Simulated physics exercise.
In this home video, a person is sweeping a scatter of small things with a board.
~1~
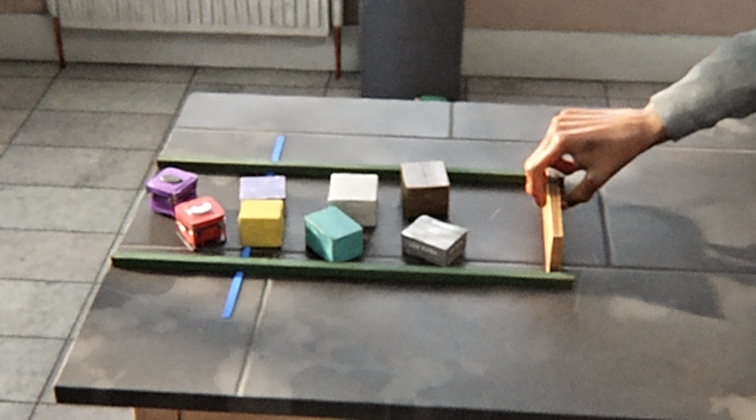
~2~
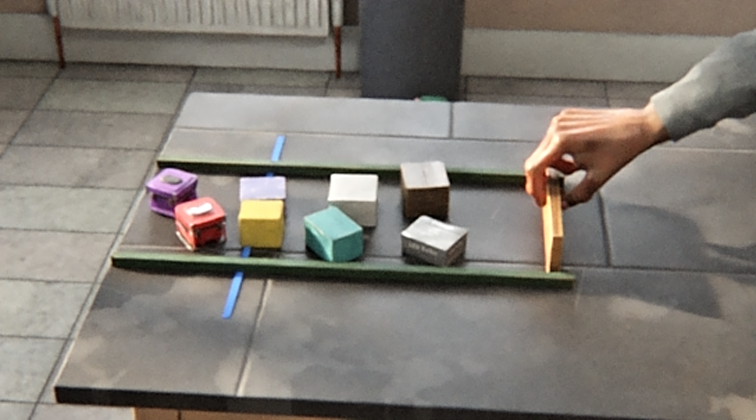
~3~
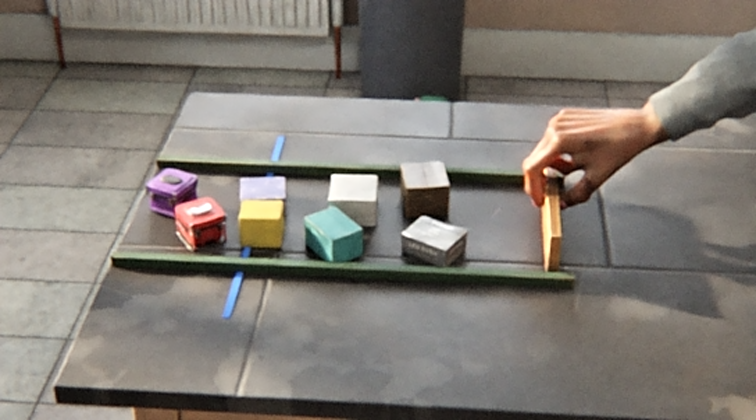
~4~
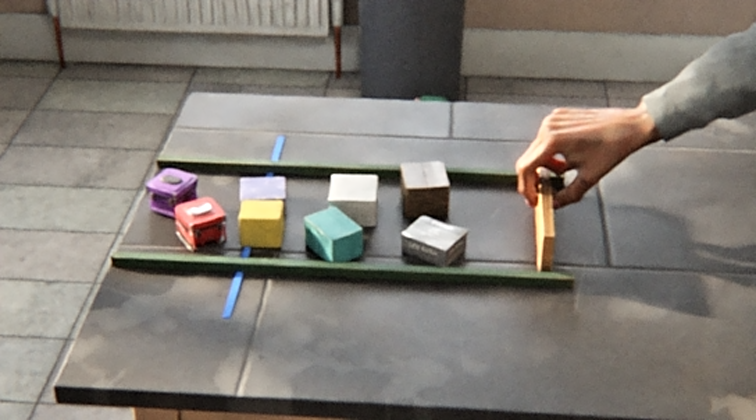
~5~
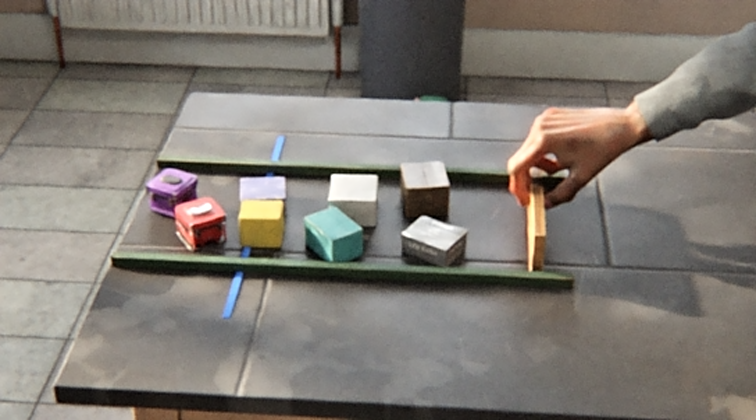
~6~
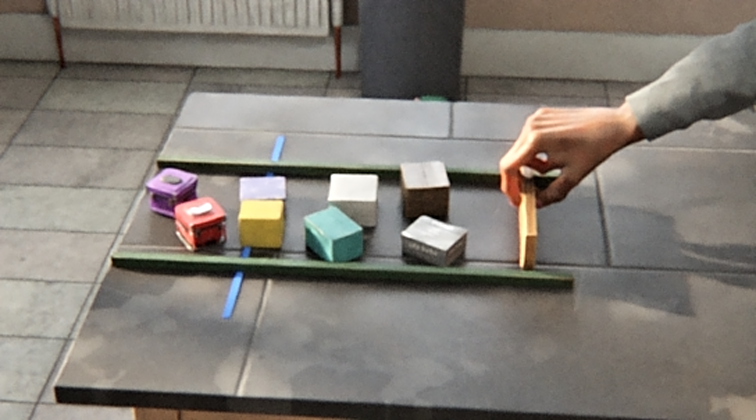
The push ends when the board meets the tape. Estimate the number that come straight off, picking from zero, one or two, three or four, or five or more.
My estimate is one or two.
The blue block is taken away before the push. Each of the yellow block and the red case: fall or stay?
The yellow block stays up top while the red case ends up below.
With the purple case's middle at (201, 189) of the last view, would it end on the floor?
In that case it plunges.
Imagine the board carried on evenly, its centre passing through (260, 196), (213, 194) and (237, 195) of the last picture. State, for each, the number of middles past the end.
Result per place: 2; 4; 4.
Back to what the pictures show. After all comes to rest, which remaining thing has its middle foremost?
Result - the blue block.
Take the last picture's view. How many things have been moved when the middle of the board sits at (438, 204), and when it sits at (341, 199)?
The number moved is 2 and then 7.
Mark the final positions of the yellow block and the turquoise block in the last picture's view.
Yellow block: About (144, 218); turquoise block: About (180, 225).
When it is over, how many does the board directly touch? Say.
It's touching 2 at the end.
Soon after, none off yet; purple case at rest near (173, 193); red case at rest near (201, 224); blue block at rest near (264, 196).
In the end, the number that fall off is one or two; gone, red case and purple case.
